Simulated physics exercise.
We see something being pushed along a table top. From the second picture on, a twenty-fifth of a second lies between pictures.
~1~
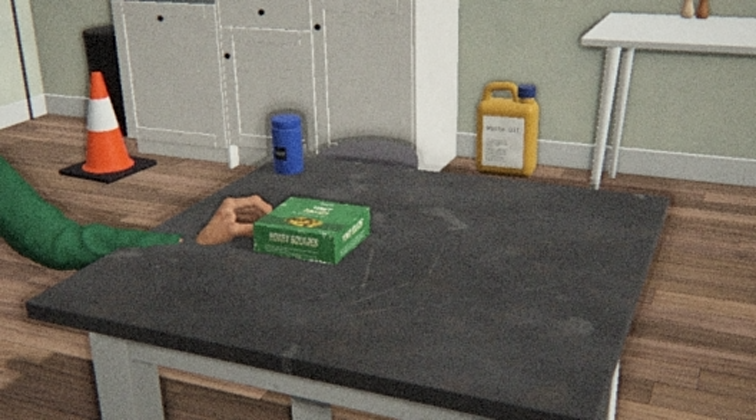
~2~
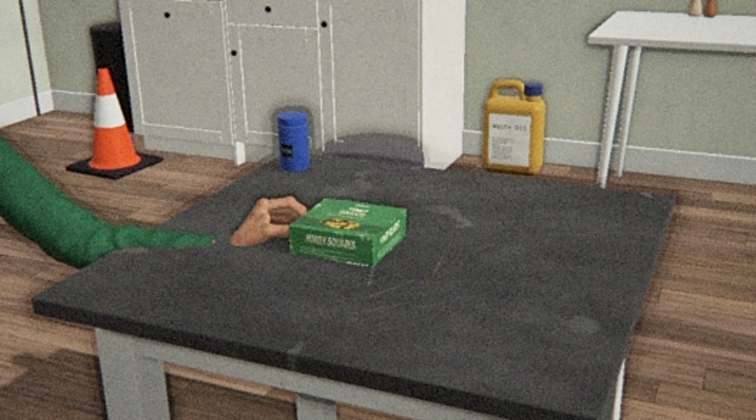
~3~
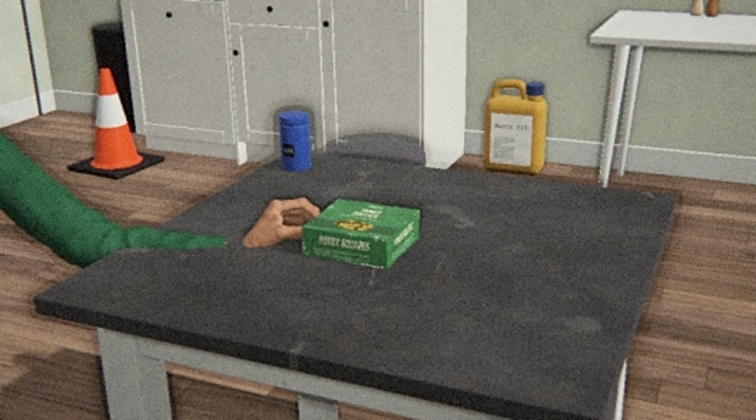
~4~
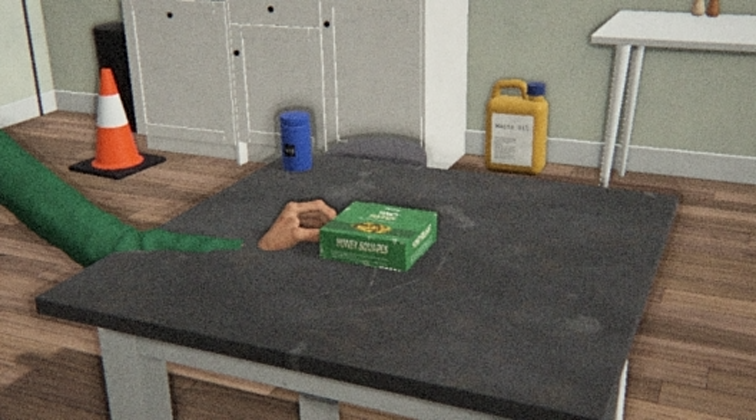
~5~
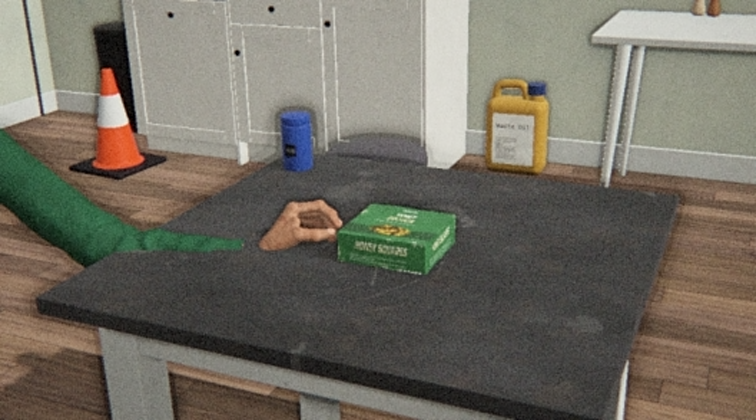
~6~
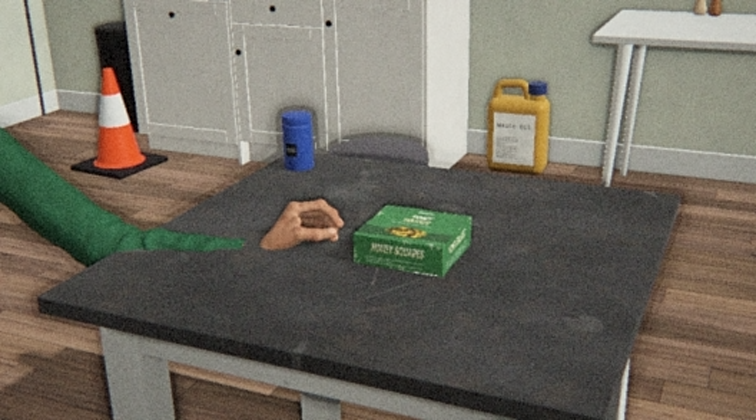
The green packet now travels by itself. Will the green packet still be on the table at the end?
The green packet remains on top.
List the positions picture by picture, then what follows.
Under the hand; green packet (313, 229), in the first picture.
Under the hand; green packet (349, 231), in the second picture.
Under the hand; green packet (362, 232), in the third picture.
Green packet (379, 235), in the fourth picture.
Green packet (398, 237) shifted a little, in the fifth picture.
Green packet (414, 239) shifted a little, in the sixth picture.
Then, 0.10 s on from there, green packet shifted about its own width near (438, 243).
Then, 0.20 s on from there, green packet shifted about its own width near (445, 243).
In the end, moved from the start, green packet. At the end, from the last picture's camera, green packet near (445, 243).
